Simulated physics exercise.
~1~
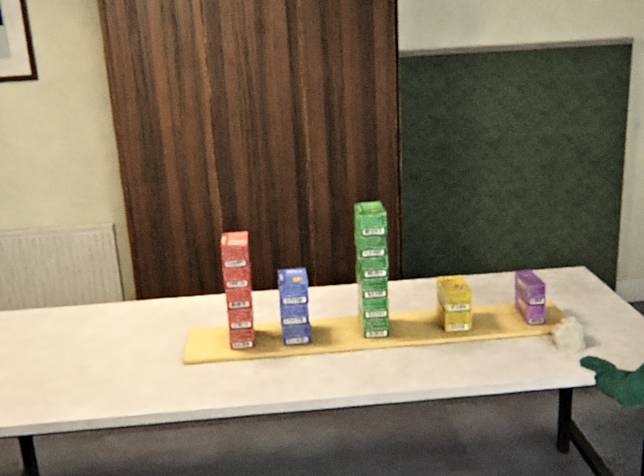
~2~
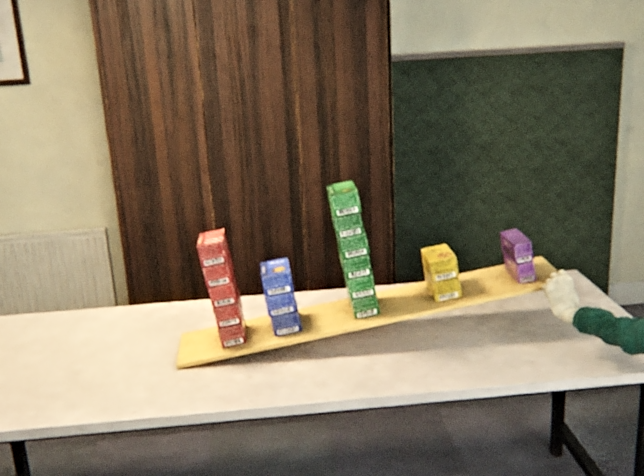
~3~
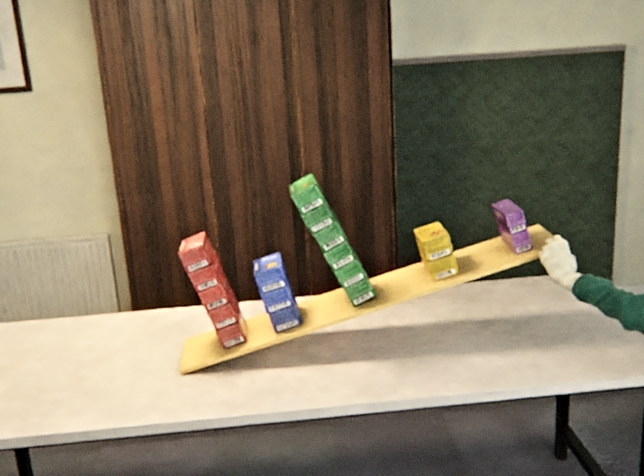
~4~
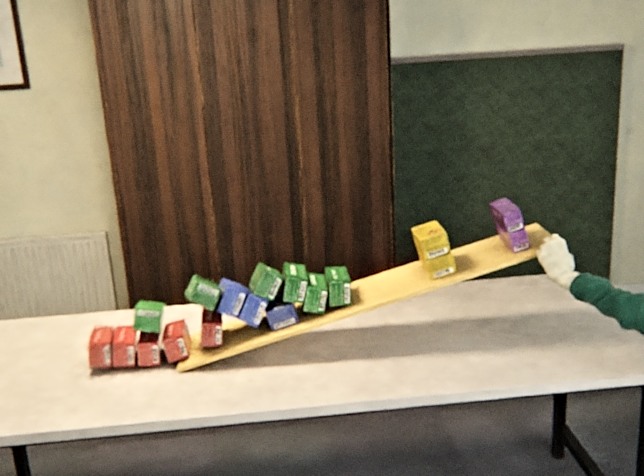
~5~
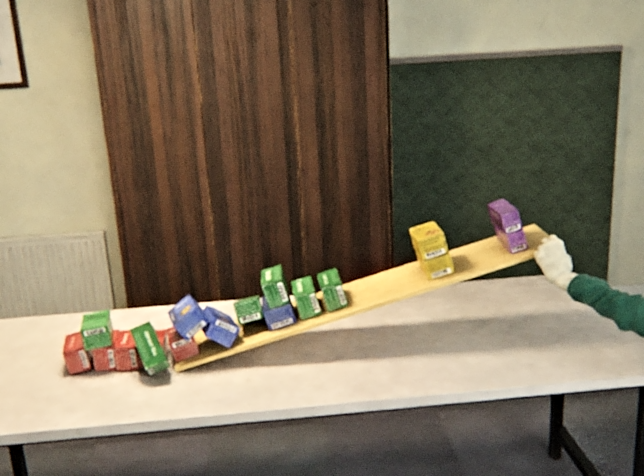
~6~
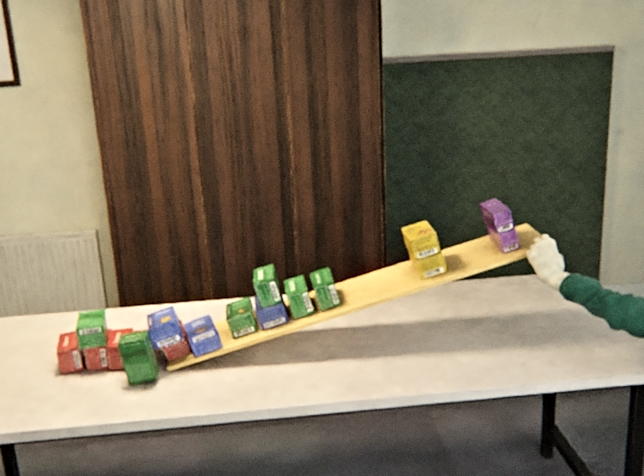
At the start, five stacks of small packets, red, blue, green, yellow and purple, stand on a flat board lying on a white table. A gloved hand in a green sleeve lifts the board's right end, and the stacks lean left with the slope. As the board steepens, the tall green stack and the red one tip further. Then the red, green and blue stacks topple leftward, spilling packets down the board and onto the table. The loose packets shift slightly and settle in a jumble, while the yellow and purple stacks remain standing on the raised board.
